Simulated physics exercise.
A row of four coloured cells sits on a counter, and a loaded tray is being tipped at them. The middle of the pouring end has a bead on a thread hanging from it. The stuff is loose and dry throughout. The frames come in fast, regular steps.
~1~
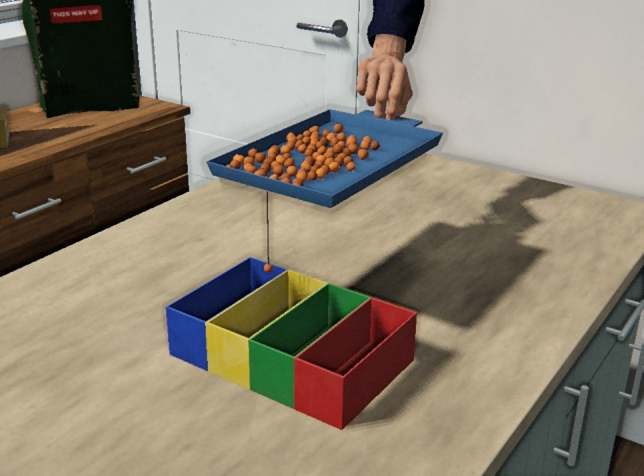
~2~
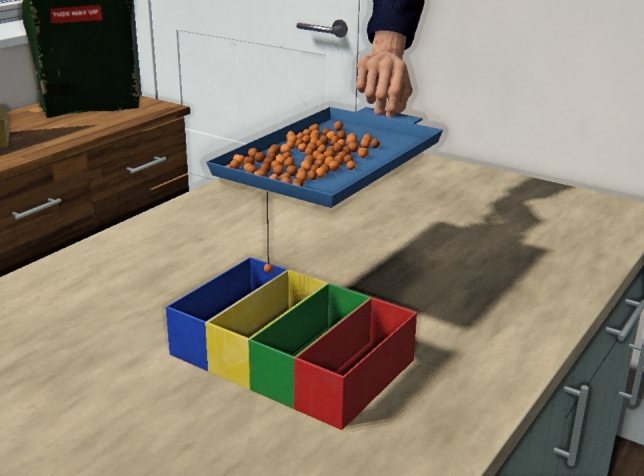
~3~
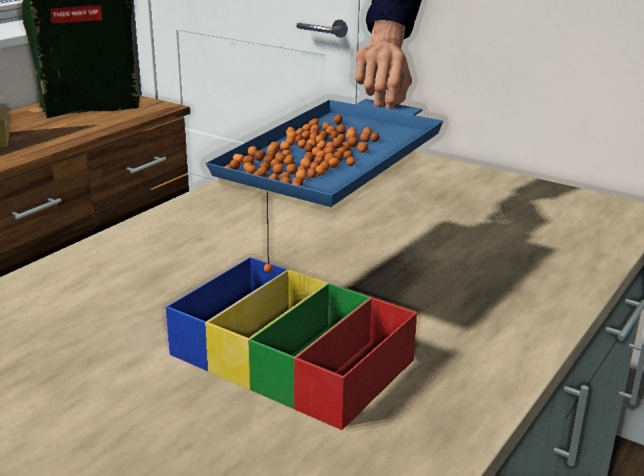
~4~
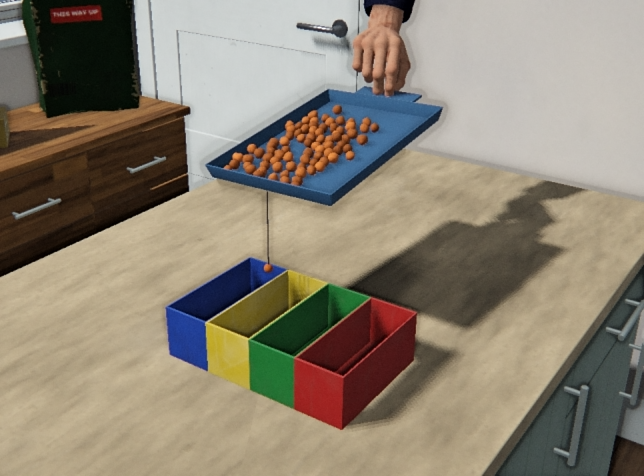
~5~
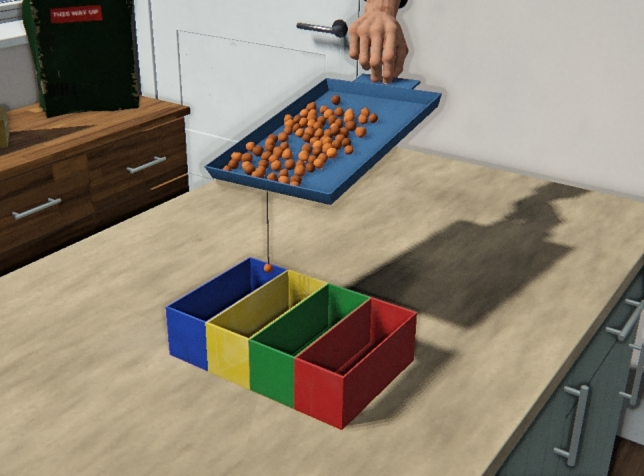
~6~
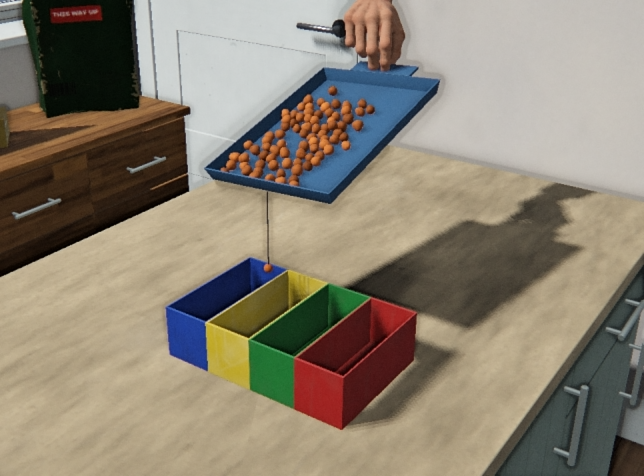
On a kitchen counter, a hand steadily tilts a blue tray of orange-brown pieces above coloured cells.
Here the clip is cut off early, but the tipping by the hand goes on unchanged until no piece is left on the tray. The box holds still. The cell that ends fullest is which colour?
It is the blue cell.
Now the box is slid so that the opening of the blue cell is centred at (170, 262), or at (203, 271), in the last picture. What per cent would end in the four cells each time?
The first comes to 100 percent and the second to 90 percent.
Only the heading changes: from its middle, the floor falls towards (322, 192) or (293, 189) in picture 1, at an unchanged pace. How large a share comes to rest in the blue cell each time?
For the first it's near 0 %, for the second near 20 %.
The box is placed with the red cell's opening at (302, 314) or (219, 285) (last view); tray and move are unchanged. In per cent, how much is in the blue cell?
40 and 0 in a hundred.
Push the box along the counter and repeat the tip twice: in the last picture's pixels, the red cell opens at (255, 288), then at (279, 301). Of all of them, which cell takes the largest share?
Well, the first time it's the green one, and the second time it's the cell in yellow.
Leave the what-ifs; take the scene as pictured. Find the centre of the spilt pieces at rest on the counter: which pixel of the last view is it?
Roughly pixel (153, 315).
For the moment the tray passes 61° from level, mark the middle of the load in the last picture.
Check around (255, 149) in the last picture.
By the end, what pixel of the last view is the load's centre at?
Once nothing moves, the middle sits near (192, 329).
Soon, tray tipped steeply; all on the tray.
A while on, tray tipped past a quarter turn; about a quarter on the tray; about a quarter in the blue cell; a stray few in the yellow cell; about two thirds falling or outside the box.
Towards the end, tray tipped past a quarter turn; about a third in the blue cell; a small part in the yellow cell; a stray few in the green cell; about two thirds falling or outside the box.
Finally, tray tipped past a quarter turn; about a third in the blue cell; a small part in the yellow cell; a stray few in the green cell; none in the red cell; about two thirds outside the box.
